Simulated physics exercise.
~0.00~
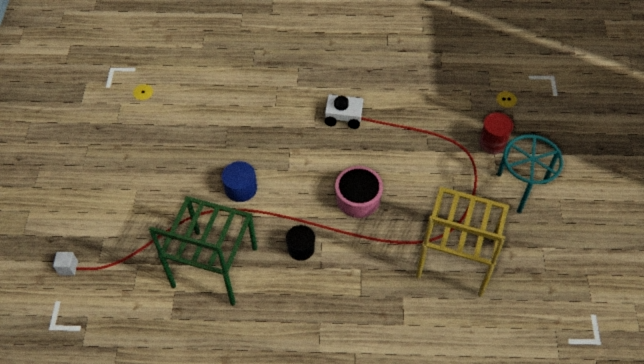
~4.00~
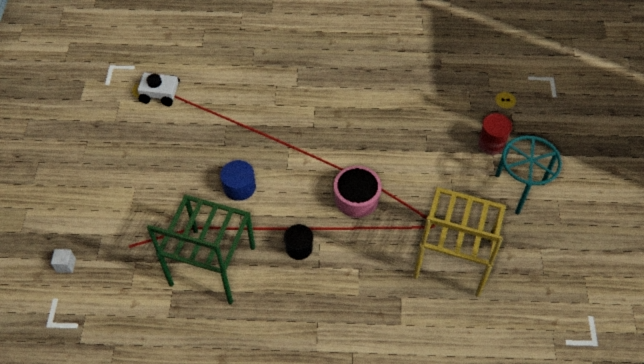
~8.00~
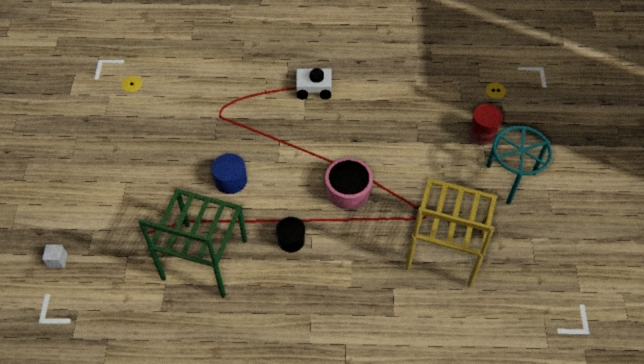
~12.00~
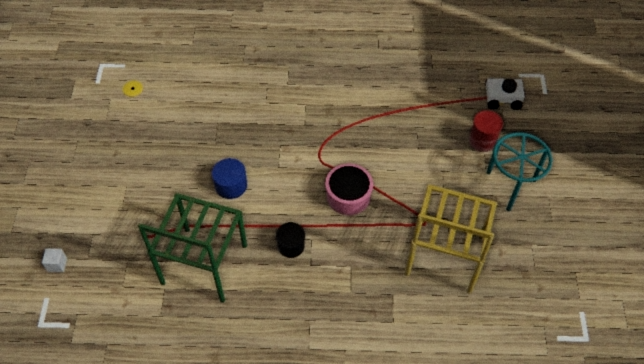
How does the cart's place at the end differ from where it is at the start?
At the start the cart is near the upper middle of the floor, above the pink pot. At the end it is farther right and slightly higher, just above the red bin.
